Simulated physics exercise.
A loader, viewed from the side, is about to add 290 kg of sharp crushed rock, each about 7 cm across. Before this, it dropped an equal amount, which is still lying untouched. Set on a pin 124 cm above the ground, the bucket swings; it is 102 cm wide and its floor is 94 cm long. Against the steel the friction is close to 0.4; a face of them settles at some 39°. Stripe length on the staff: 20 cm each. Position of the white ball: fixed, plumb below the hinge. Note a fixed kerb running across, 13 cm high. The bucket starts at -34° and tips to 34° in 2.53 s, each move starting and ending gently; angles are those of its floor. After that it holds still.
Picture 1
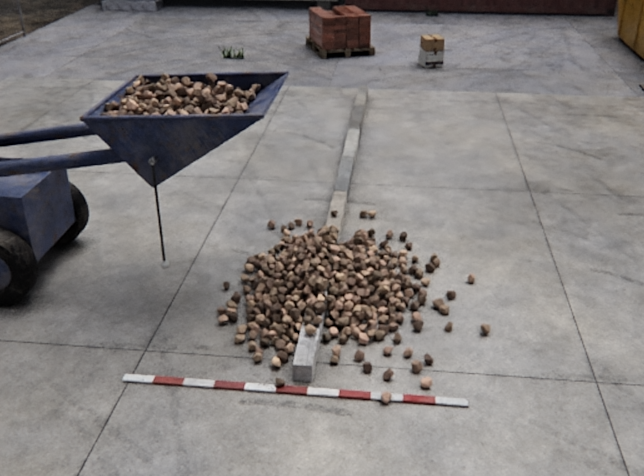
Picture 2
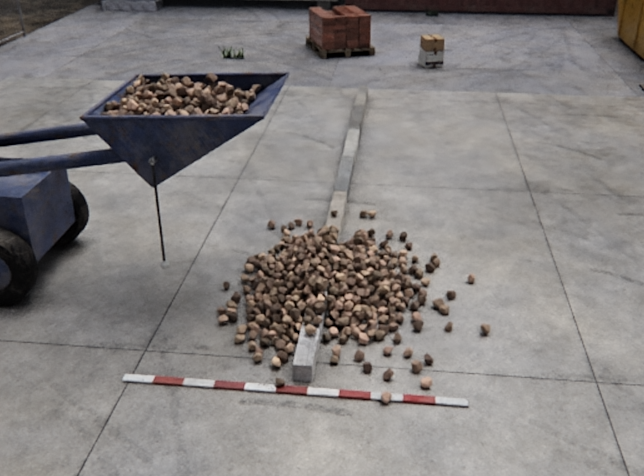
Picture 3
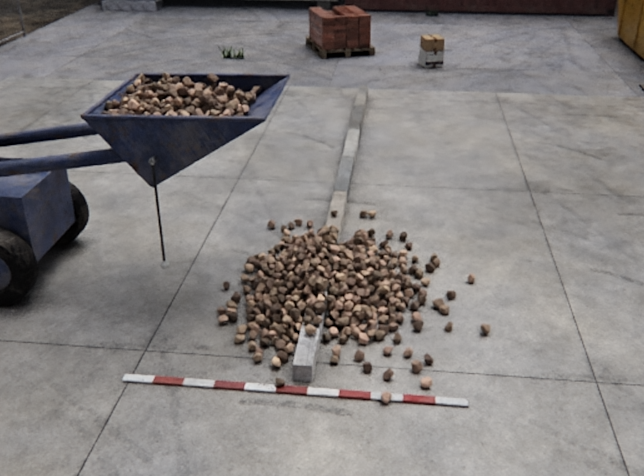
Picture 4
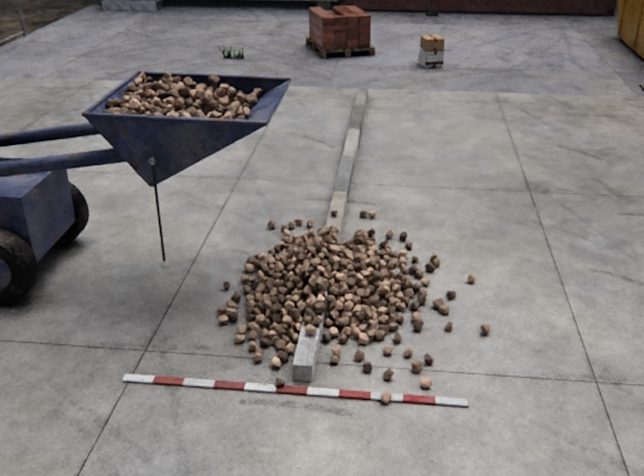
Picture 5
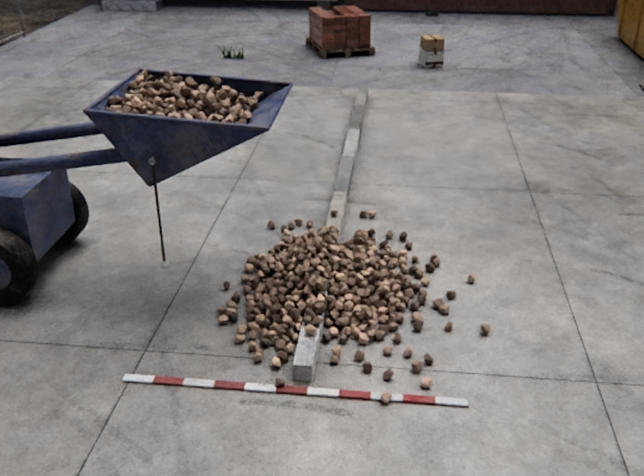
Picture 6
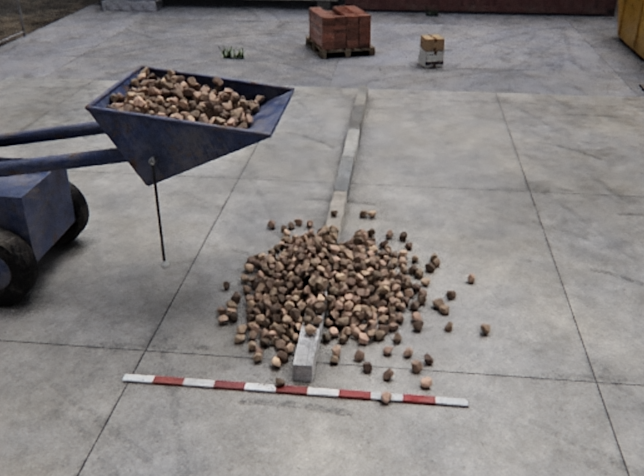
In the video, a blue bucket loaded with brown stones, mounted on a wheeled machine at left, tilts slightly, its right lip lowering, while a pile of similar stones lies still across a kerb behind a red-and-white staff.
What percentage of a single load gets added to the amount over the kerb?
27 %.
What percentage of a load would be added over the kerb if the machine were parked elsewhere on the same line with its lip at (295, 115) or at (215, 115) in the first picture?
Some 75 percent first and 0 percent second.
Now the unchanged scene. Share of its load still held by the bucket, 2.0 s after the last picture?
Estimate: 50 % remaining inside, roughly.
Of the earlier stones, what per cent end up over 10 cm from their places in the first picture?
Roughly 5 % of them.
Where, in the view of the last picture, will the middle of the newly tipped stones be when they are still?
I'd say close to (301, 267).
Then, 1.3 s after the last picture the floor is at 23°; in per cent of one load, 100 in the bucket, 56 on this side of the kerb, 44 over the kerb; the foremost stones are at (451, 294).
Then, 2.0 s after the last picture the floor is at 34°; in per cent of one load, 50 in the bucket, 105 on this side of the kerb, 45 over the kerb; the foremost stones are at (451, 294).
Then, 2.4 s after the last picture the floor is at 34°; in per cent of one load, 14 in the bucket, 129 on this side of the kerb, 57 over the kerb; the foremost stones are at (451, 294).
Then, 4.9 s after the last picture the floor is at 34°; in per cent of one load, 0 in the bucket, 129 on this side of the kerb, 71 over the kerb; the foremost stones are at (451, 295). Net gain over the kerb, 27.
